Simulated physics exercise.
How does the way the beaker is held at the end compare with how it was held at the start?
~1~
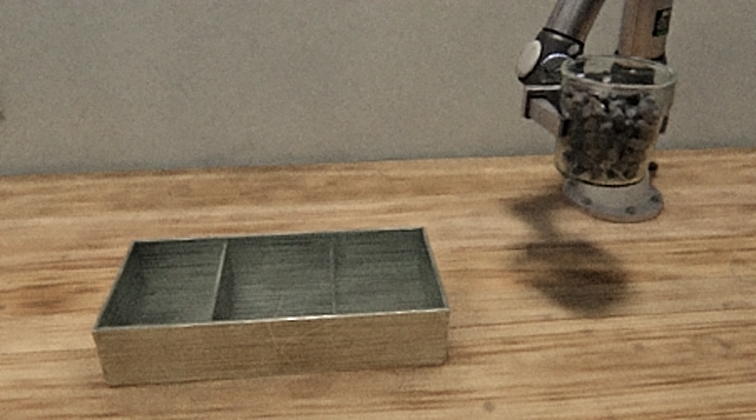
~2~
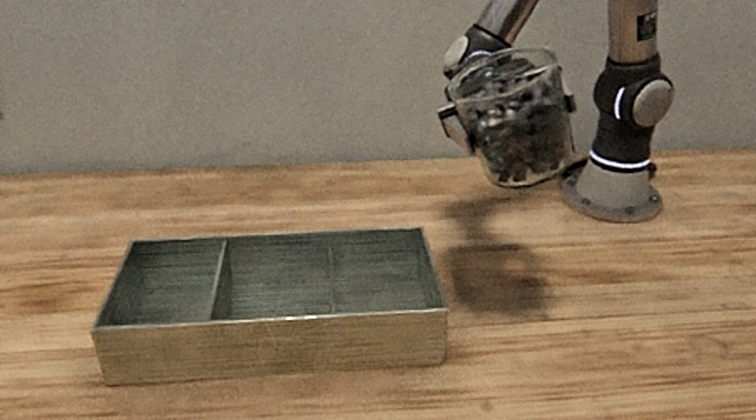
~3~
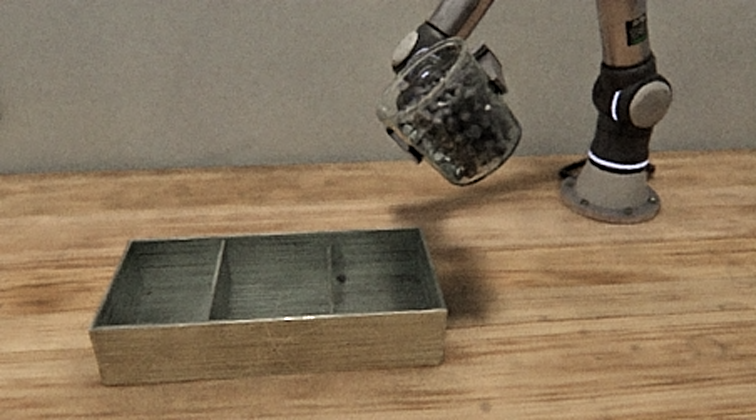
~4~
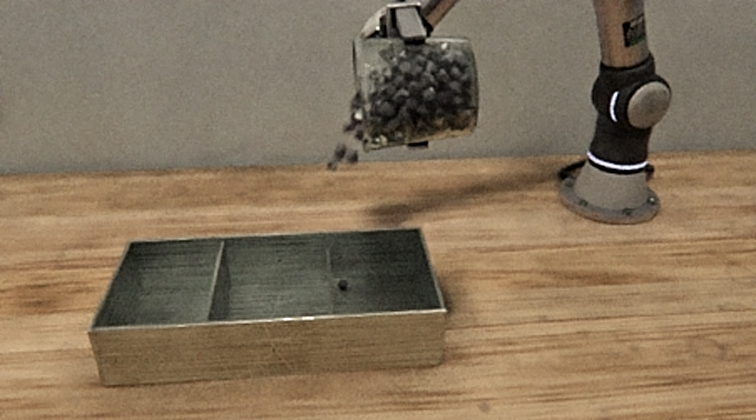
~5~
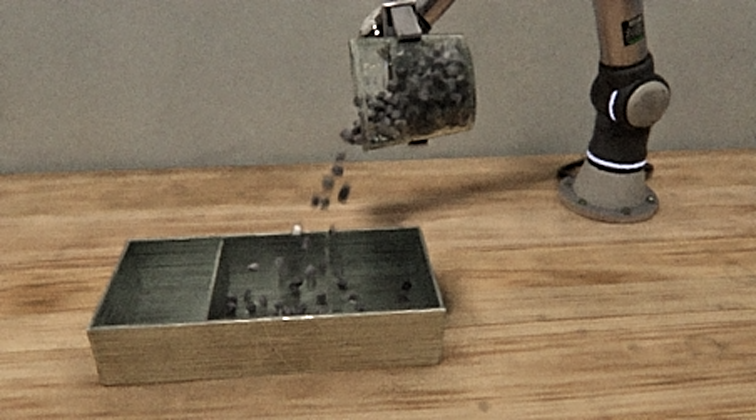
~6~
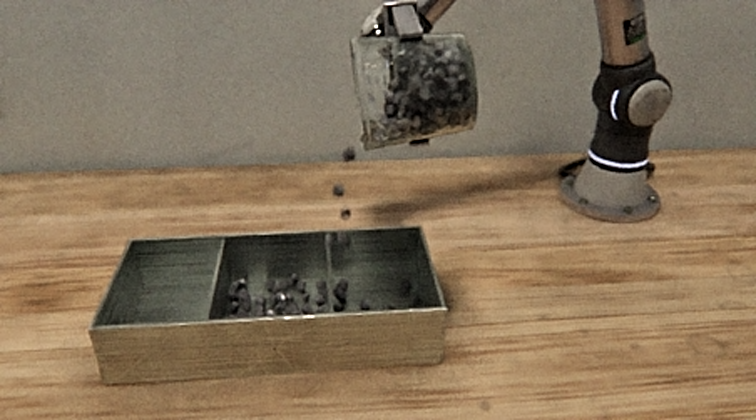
At the start the beaker was held upright, but by the end it was lying on its side in the arm's grip.
